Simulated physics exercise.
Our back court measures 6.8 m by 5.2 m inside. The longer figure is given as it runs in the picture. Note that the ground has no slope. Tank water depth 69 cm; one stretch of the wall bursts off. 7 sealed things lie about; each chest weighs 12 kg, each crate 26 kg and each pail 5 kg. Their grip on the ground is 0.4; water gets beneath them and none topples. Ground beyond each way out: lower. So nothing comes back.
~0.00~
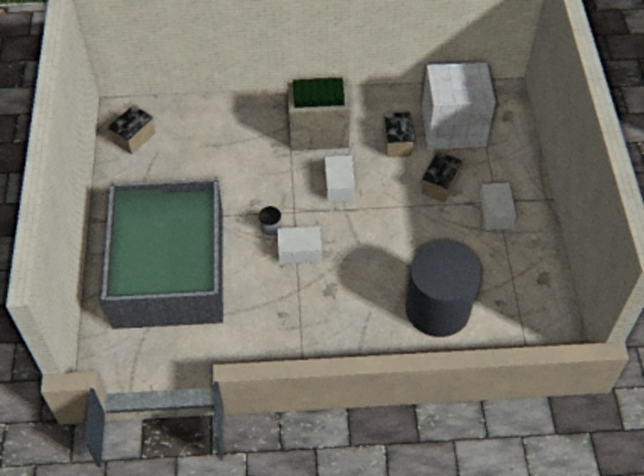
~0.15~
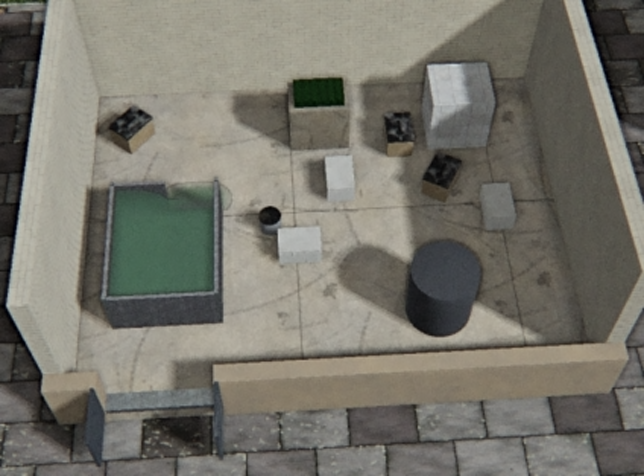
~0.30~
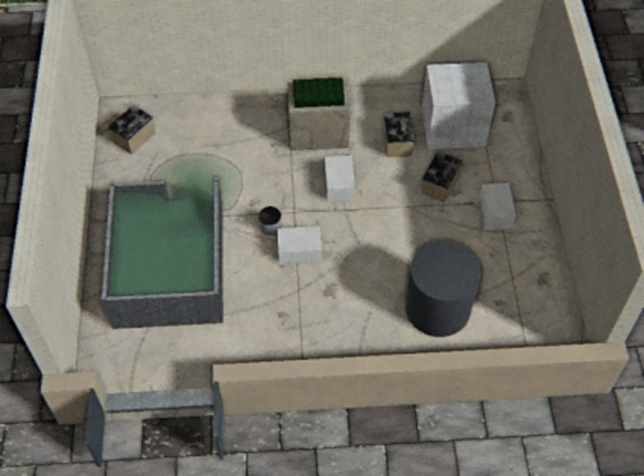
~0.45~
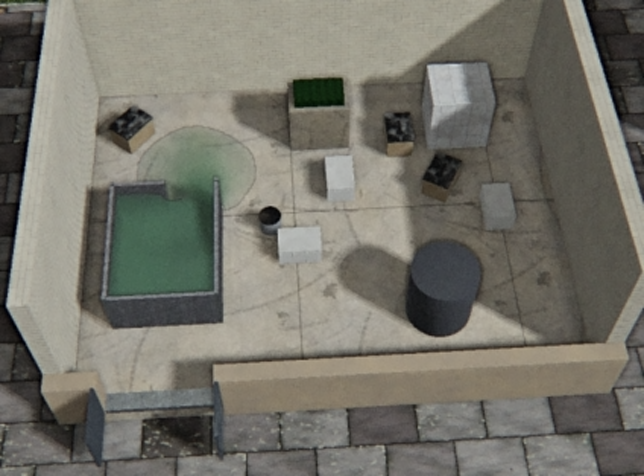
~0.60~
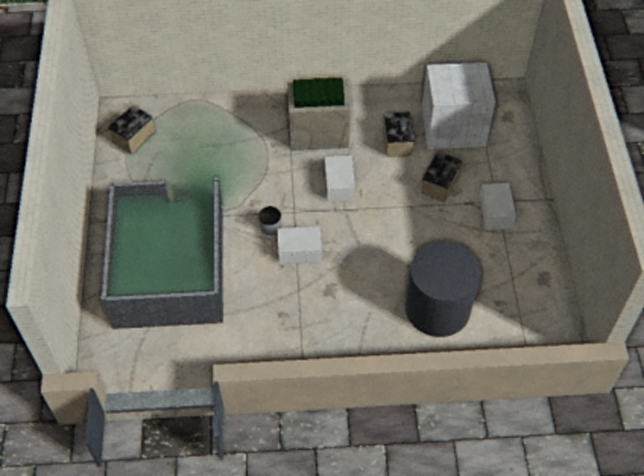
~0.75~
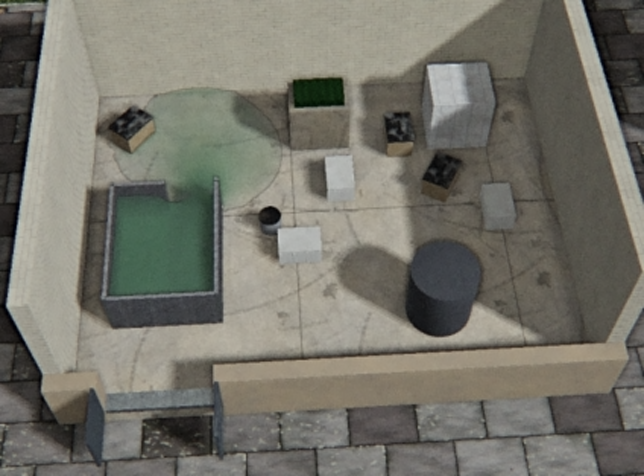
In a walled court, green water bursts from a tank's back wall and spreads across the ground.
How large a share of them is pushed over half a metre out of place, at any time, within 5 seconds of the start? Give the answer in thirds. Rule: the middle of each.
Under a third.
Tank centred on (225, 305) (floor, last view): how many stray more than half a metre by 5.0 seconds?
Then the count would be 4.
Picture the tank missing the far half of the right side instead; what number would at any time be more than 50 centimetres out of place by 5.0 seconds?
In that case 6 of them.
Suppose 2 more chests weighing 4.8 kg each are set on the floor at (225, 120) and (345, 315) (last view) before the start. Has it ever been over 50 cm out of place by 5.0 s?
Well, in turn they are above that and below that.
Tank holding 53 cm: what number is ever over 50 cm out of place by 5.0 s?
In that case 1 of them.
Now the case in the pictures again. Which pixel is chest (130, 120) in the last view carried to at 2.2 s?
Look about (115, 100).
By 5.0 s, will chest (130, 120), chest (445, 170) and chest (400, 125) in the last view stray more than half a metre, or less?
The first is beyond the limit, the second inside the limit, and the third beyond the limit.
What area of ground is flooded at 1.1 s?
The covered patch comes to about 9.0 m2.
After 1.1 s 0 of 7 are over 50 cm from their spots; 0 afloat.
After 2.2 s 0 of 7 are over 50 cm from their spots; 1 afloat.
After 3.5 s 1 of 7 are over 50 cm from their spots; 2 afloat.
After 5.0 s 2 of 7 are over 50 cm from their spots, and 2 have been at some point; 1 afloat.
